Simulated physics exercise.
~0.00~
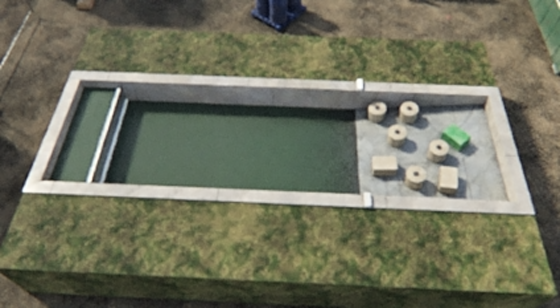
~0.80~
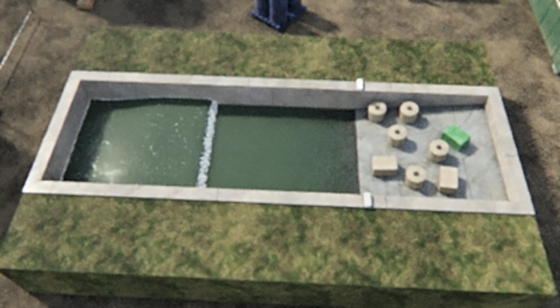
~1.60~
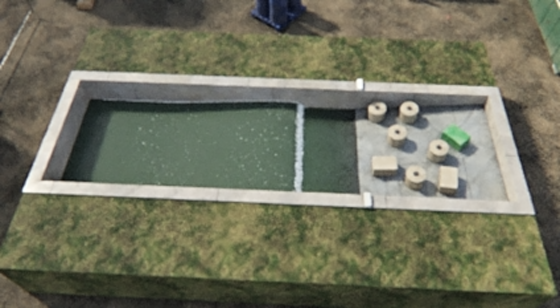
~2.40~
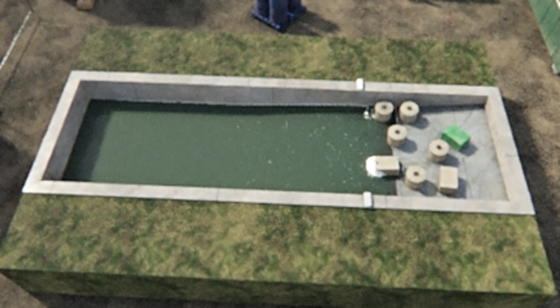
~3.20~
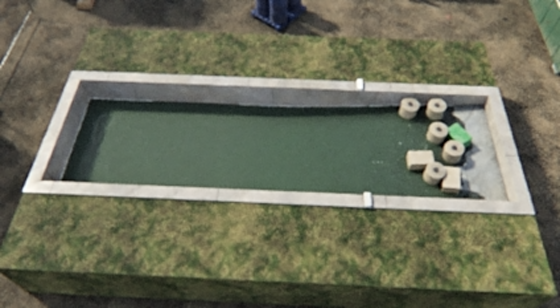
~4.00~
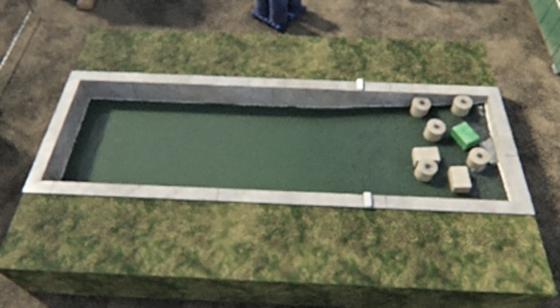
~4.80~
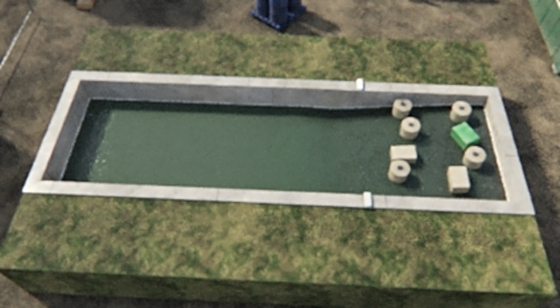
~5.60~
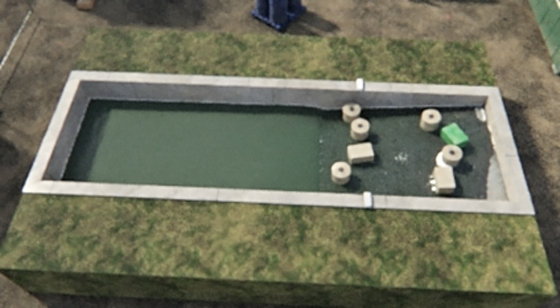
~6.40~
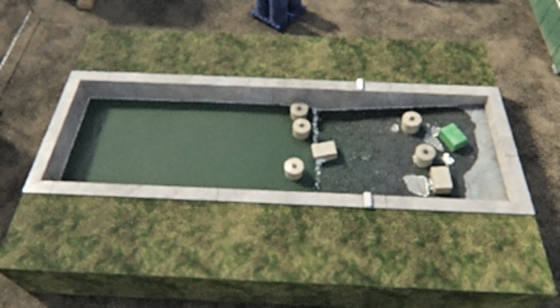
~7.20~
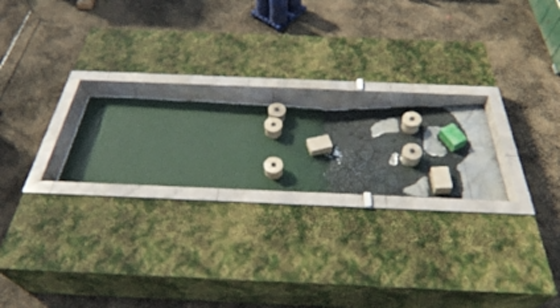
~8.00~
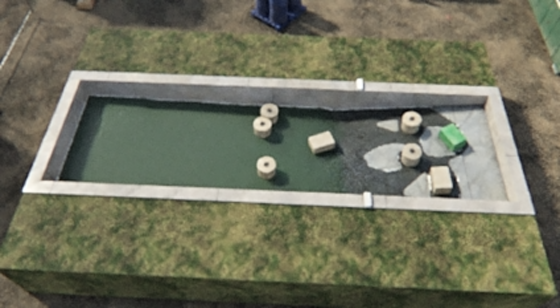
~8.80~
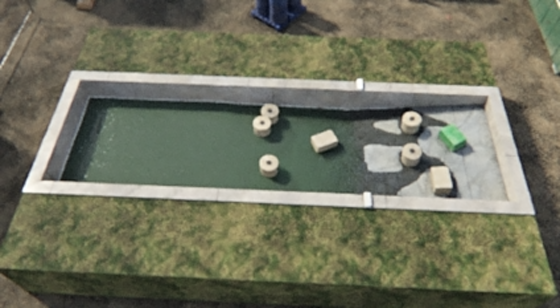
The footage shows a wave of green water sweeping right along a walled basin and up its concrete ramp, pushing pale tubs and crates before drawing back and carrying four of them left, where they sit in the water while the green crate and the others remain on the ramp.
